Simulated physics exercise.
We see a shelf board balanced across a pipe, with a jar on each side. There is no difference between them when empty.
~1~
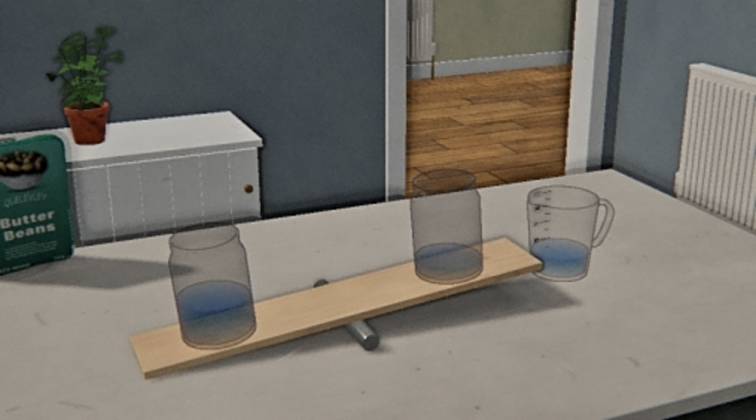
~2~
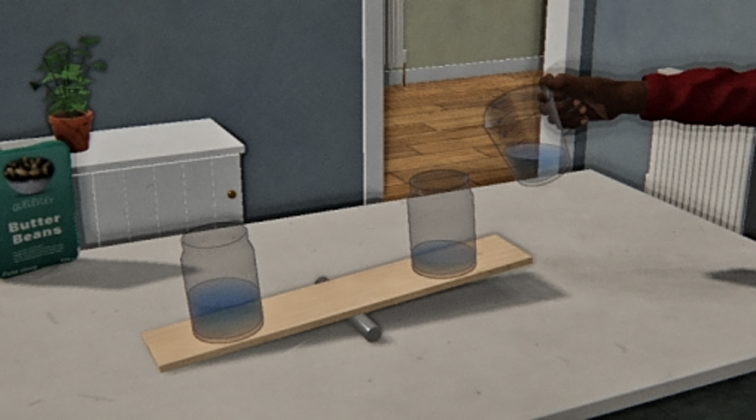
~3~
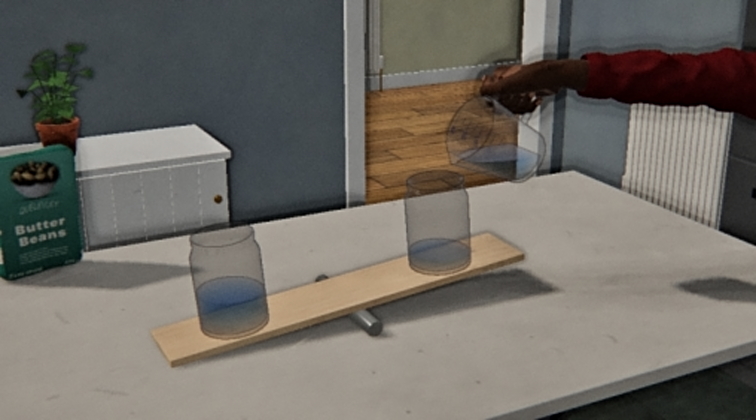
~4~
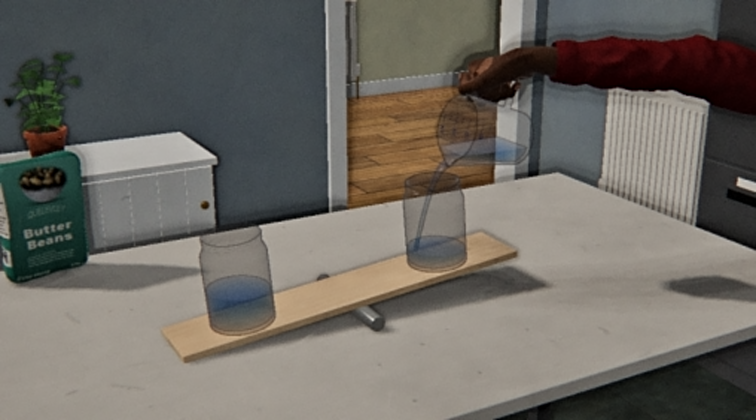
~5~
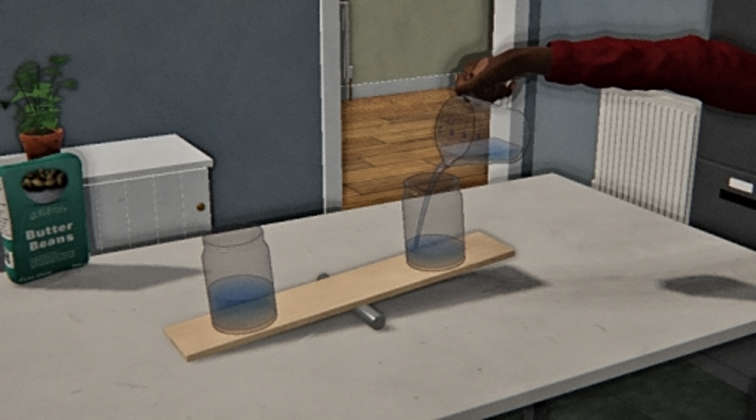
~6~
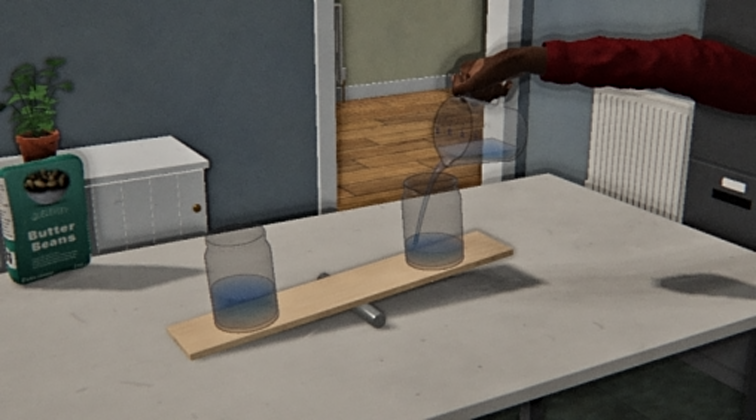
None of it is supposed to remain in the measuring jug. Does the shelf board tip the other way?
The balance holds.
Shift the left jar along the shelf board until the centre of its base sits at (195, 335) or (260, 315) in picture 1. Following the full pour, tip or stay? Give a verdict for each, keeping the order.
So, first it stays where it is, and after that it turns over.
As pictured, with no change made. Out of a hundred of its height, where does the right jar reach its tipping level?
Estimate: Around 40 per cent.
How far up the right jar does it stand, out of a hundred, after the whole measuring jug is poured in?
Fill level: About 30 percent.
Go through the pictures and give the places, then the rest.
In the first frame, before the pour; measuring jug (561, 232) about a quarter full; right jar (447, 223) nearly empty, raised; left jar (211, 282) about a third full, on the low side.
In the second frame, the measuring jug is on its way; pipe (371, 332); right jar nearly empty, surface at (443, 252).
In the third frame, the dyed water nears the lip; measuring jug (497, 142) tipped 60° with all of its load; right jar (438, 219) nearly empty.
In the fourth frame, pouring; pipe (375, 322); right jar nearly empty, surface at (436, 246); left jar about a third full, surface at (238, 288).
In the fifth frame, pouring; measuring jug (483, 132) tipped 75° with about three quarters of its load; right jar (433, 219) nearly empty.
In the sixth frame, pouring; pipe (376, 319); right jar about a quarter full, surface at (434, 242); left jar about a third full, surface at (242, 287).
A moment on, the right jar is about a quarter full; the shelf board leans as before.
When it is over, the right jar is about a third full; the shelf board leans as before.
